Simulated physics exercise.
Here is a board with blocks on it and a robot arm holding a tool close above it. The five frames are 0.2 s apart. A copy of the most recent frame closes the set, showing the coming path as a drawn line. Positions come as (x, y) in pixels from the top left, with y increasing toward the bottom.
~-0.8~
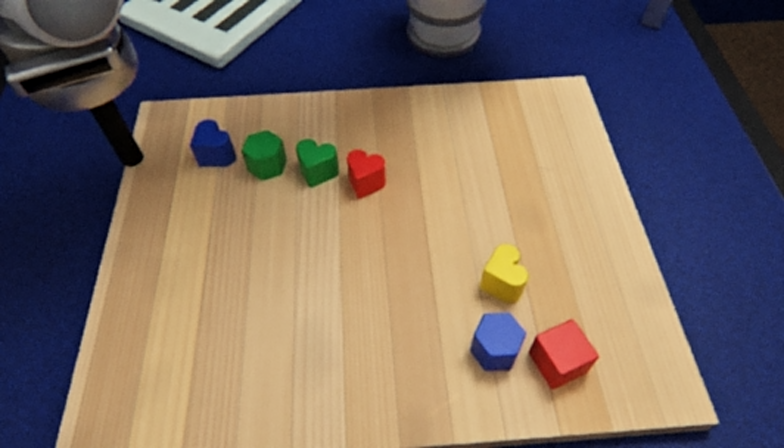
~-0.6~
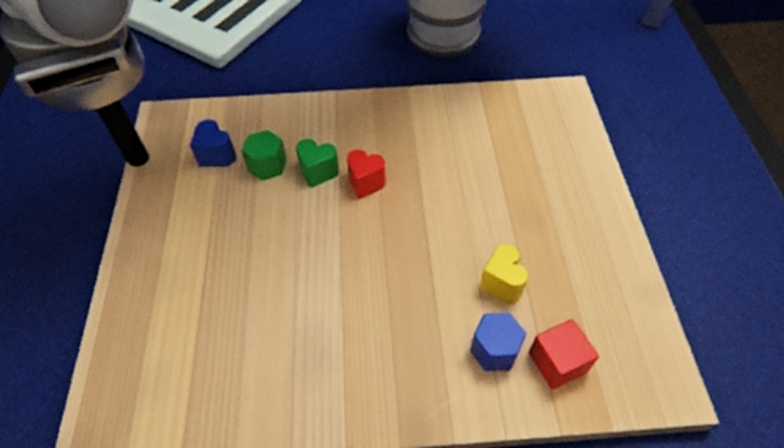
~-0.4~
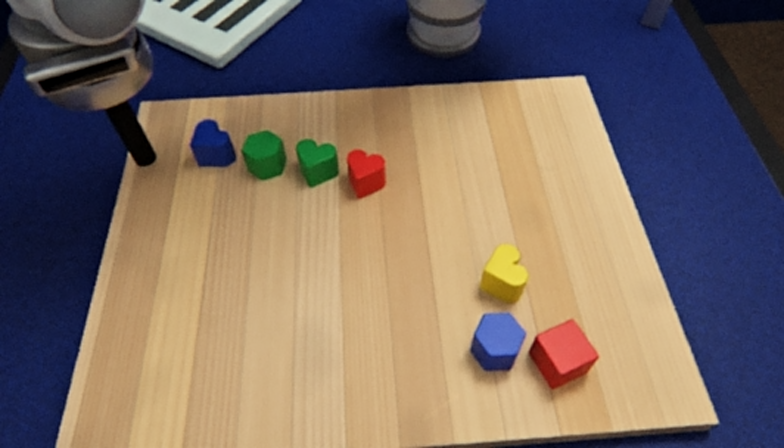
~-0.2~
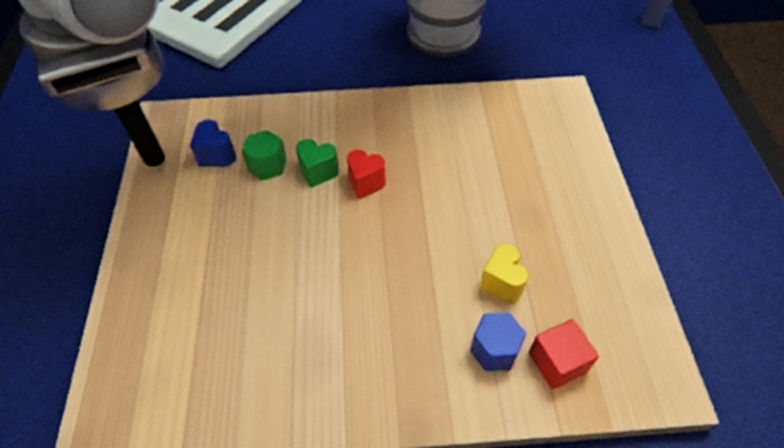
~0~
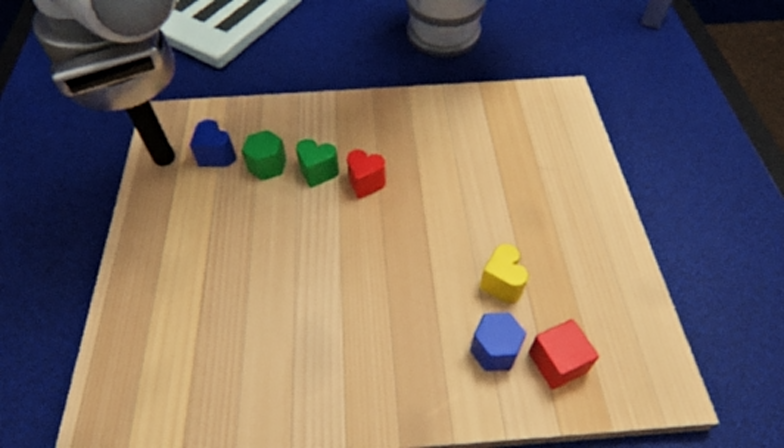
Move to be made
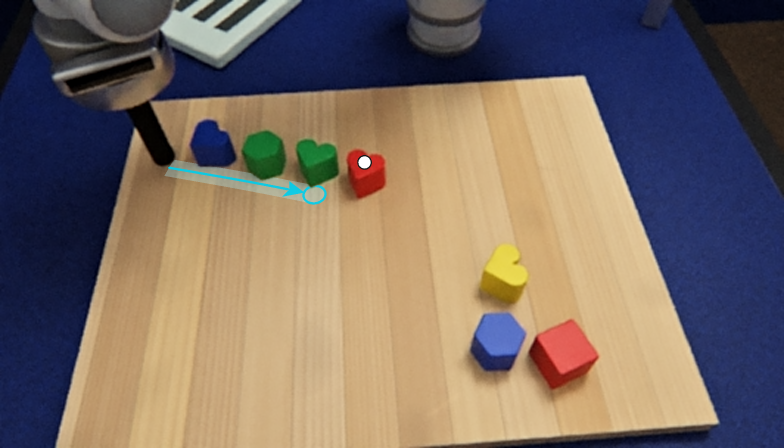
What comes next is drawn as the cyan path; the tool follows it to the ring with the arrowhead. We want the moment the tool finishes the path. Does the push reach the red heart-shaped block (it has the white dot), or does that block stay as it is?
Well, the red heart-shaped block holds its place.
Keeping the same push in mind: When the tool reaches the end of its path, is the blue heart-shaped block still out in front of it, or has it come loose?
By the time the path ends, the blue heart-shaped block has slid off to the side or behind.
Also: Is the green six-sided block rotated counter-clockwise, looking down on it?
That would be a yes.
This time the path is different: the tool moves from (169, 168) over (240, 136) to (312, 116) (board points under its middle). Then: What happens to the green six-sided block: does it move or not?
That block is going to get moved.
The line goes from (169, 168) directly to (315, 195); the dot is on the red heart-shaped block.
On the path given first. One third of the way, tool (214, 167); blue heart-shaped block (219, 131), turned 40° anticlockwise.
Two thirds of the way, tool (263, 176); blue heart-shaped block (219, 131), turned 40° anticlockwise; green six-sided block (269, 142), turned 20° anticlockwise.
At the end, tool (313, 186); blue heart-shaped block (219, 131), turned 40° anticlockwise; green six-sided block (269, 142), turned 20° anticlockwise; green heart-shaped block (319, 151), turned 25° anticlockwise; red heart-shaped block unmoved.
